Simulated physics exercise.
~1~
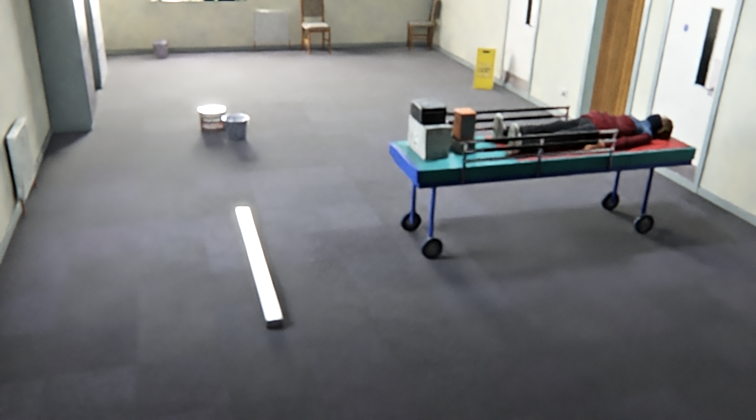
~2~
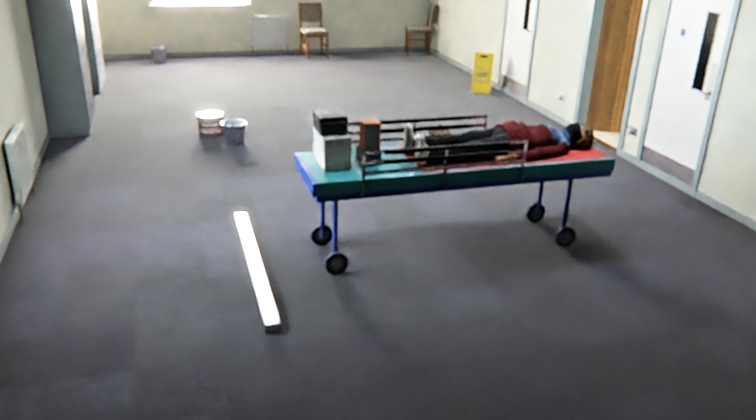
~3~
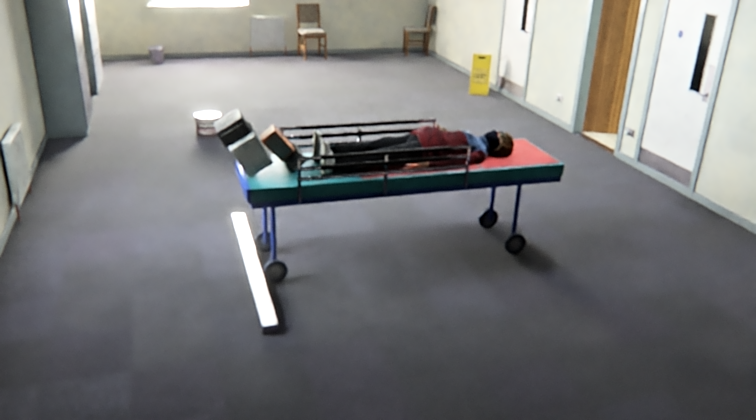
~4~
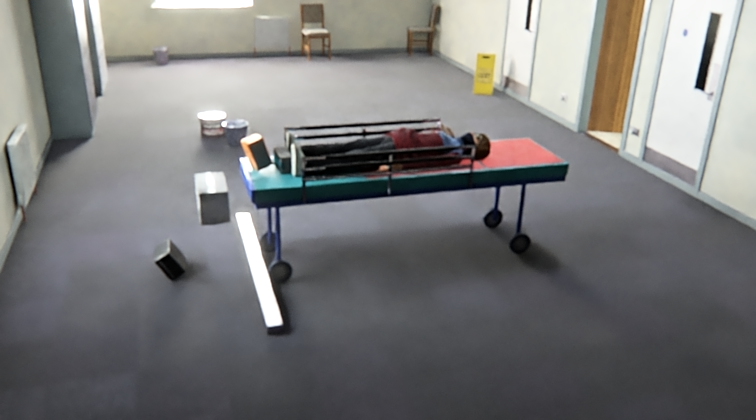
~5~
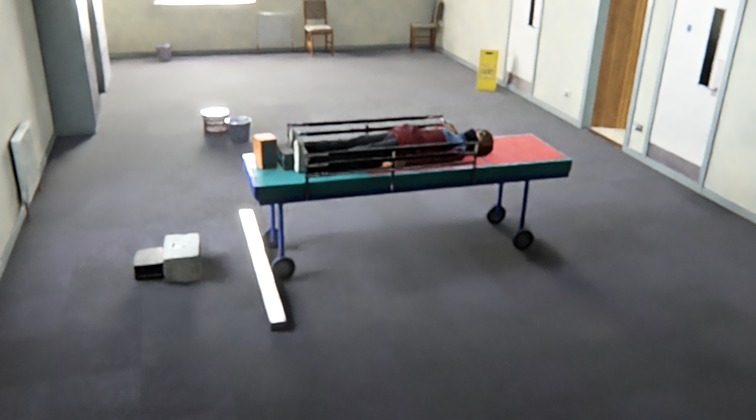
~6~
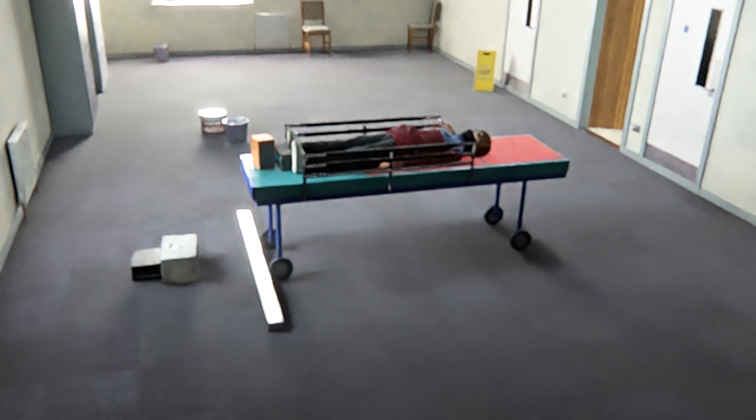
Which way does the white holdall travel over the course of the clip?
It moves to the left, riding along with the trolley and then tumbling off the left end onto the floor.
